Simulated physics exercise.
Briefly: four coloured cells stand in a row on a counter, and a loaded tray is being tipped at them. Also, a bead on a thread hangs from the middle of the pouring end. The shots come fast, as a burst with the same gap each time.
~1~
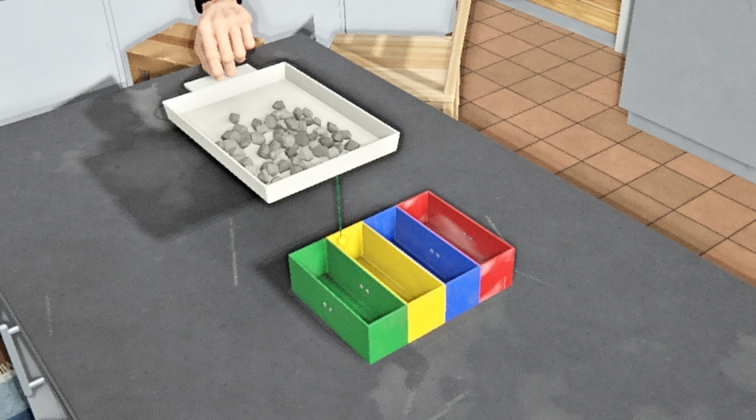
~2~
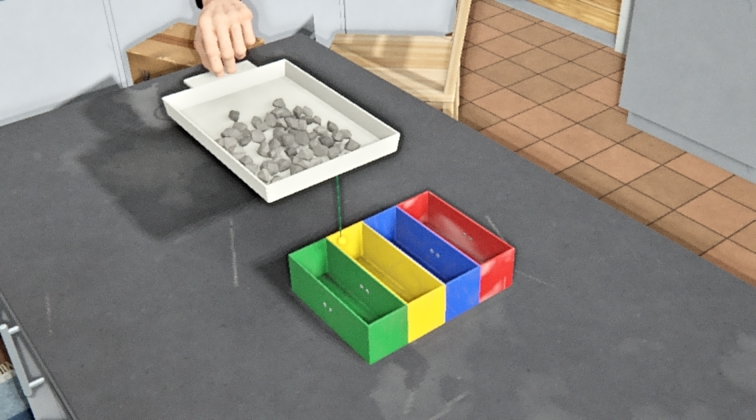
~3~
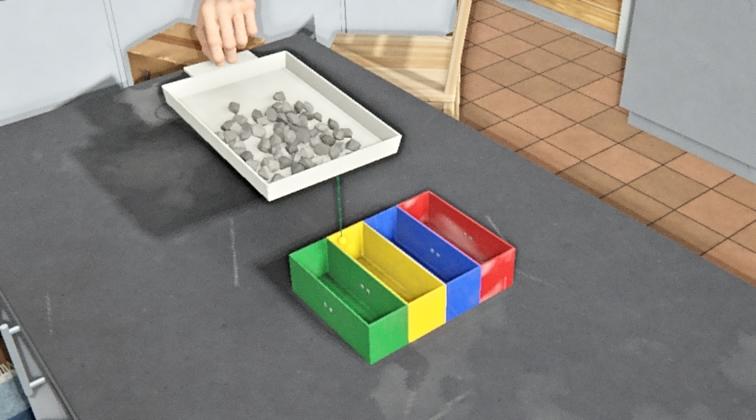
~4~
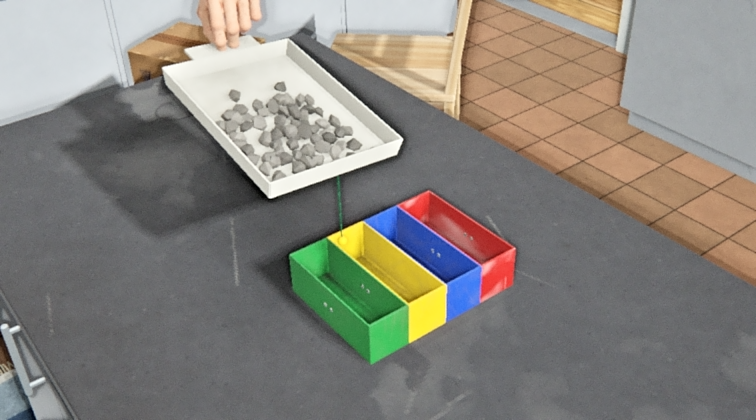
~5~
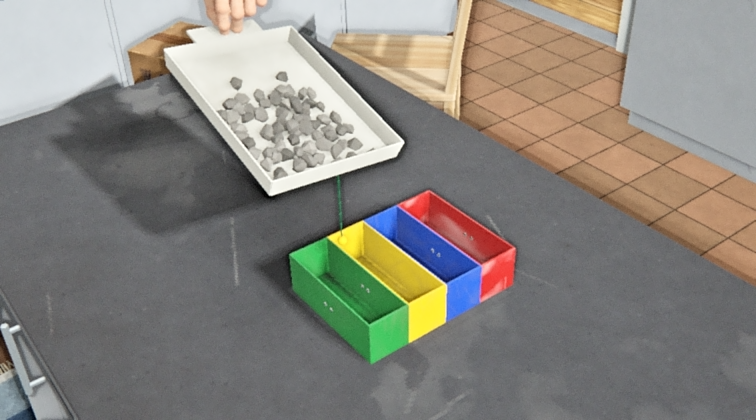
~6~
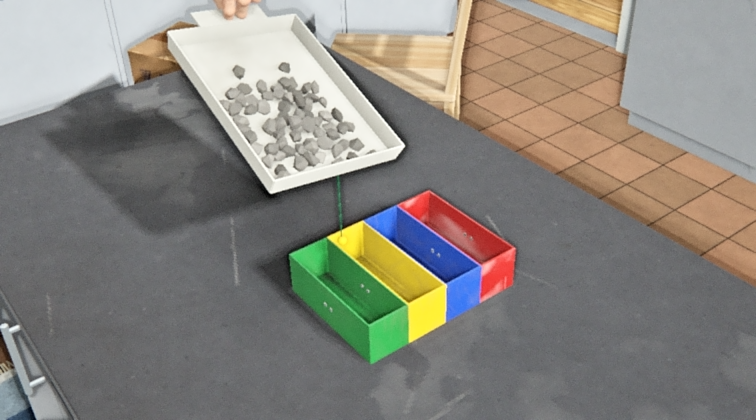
The footage shows a hand holding a white tray of grey gravel above a row of green, yellow, blue and red cells on a dark counter; the hand gradually raises the handle end, and the tray tilts slightly toward its right corner.
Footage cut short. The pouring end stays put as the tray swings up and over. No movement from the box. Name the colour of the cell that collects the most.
Blue.
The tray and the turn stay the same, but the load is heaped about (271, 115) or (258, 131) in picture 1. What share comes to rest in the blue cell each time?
The first start yields 60 per cent, the second 60 per cent.
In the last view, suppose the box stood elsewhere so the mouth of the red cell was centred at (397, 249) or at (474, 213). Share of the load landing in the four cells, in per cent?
Roughly 70 %, then roughly 100 %.
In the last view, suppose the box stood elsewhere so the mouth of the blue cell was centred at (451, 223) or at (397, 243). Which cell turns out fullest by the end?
The first time it is yellow; the second time it is the cell in blue.
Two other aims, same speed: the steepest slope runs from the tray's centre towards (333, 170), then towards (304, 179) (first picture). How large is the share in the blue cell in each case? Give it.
In turn, 20 percent and then 0 percent.
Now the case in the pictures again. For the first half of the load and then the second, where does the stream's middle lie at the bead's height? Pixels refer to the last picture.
Initially about (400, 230); subsequently about (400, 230).
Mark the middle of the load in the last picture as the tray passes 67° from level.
Somewhere near pixel (356, 137).
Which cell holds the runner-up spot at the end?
The yellow one.
Shortly afterwards, tray tipped steeply; all but a few on the tray; only a few falling or outside the box.
Next, tray tipped past a quarter turn; near a third on the tray; near a quarter in the blue cell; a little in the yellow cell; only a few in the red cell; only a few in the green cell; near a quarter falling or outside the box.
Some moments later, tray tipped past a quarter turn; near half in the blue cell; near a third in the yellow cell; a little in the red cell; only a few in the green cell; only a few falling or outside the box.
In the end, tray tipped past a quarter turn; near half in the blue cell; near a third in the yellow cell; a little in the red cell; only a few in the green cell; only a few outside the box.
